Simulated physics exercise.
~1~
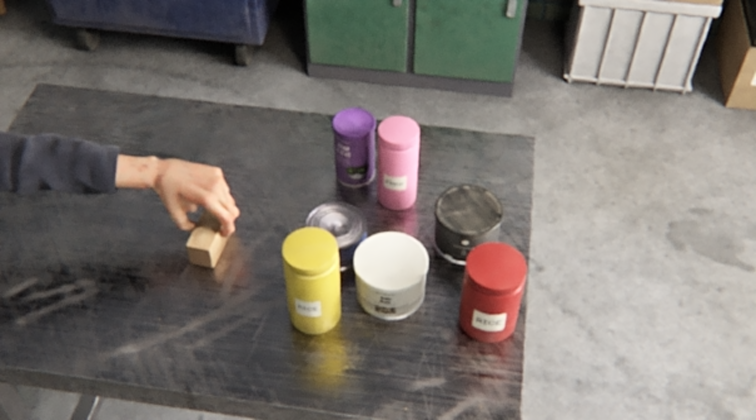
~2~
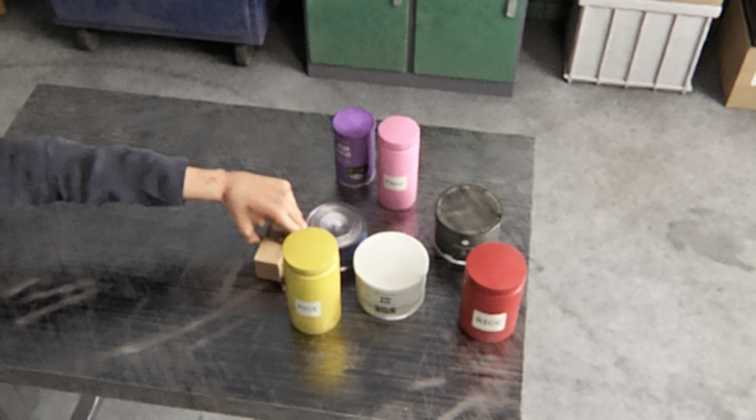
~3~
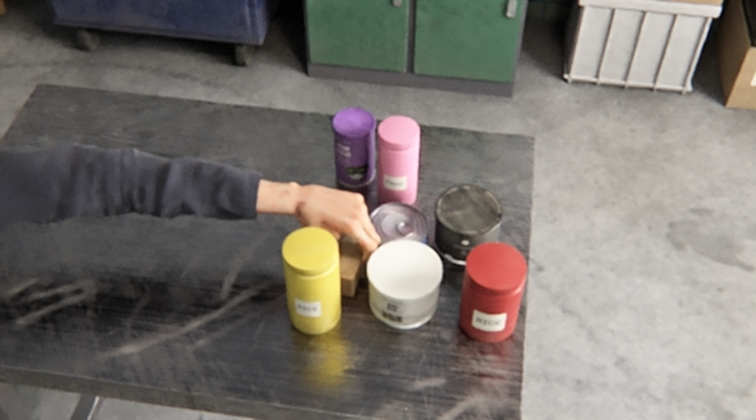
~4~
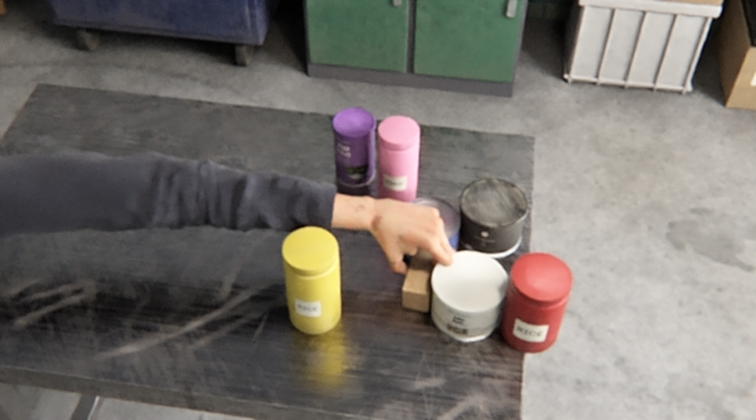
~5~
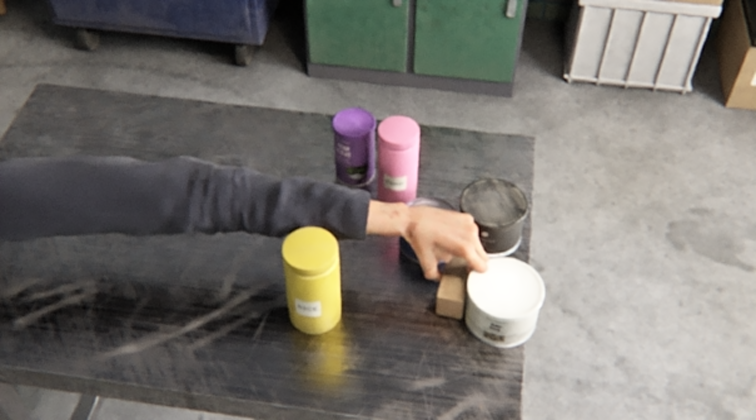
In a workshop with a concrete floor and green cabinets behind, a dark table is seen from above at an angle. Purple and pink containers stand at the back, a yellow one in front, with white, blue and black tubs and a red jar toward the right end. A hand in a dark sleeve slides a small wooden block rightward, passing behind the yellow jar. It pushes the blue and white tubs right, then the black tub and red jar shift too. The red jar goes off the edge, leaving the white tub at the table's right edge, while the yellow, pink and purple containers stay put.
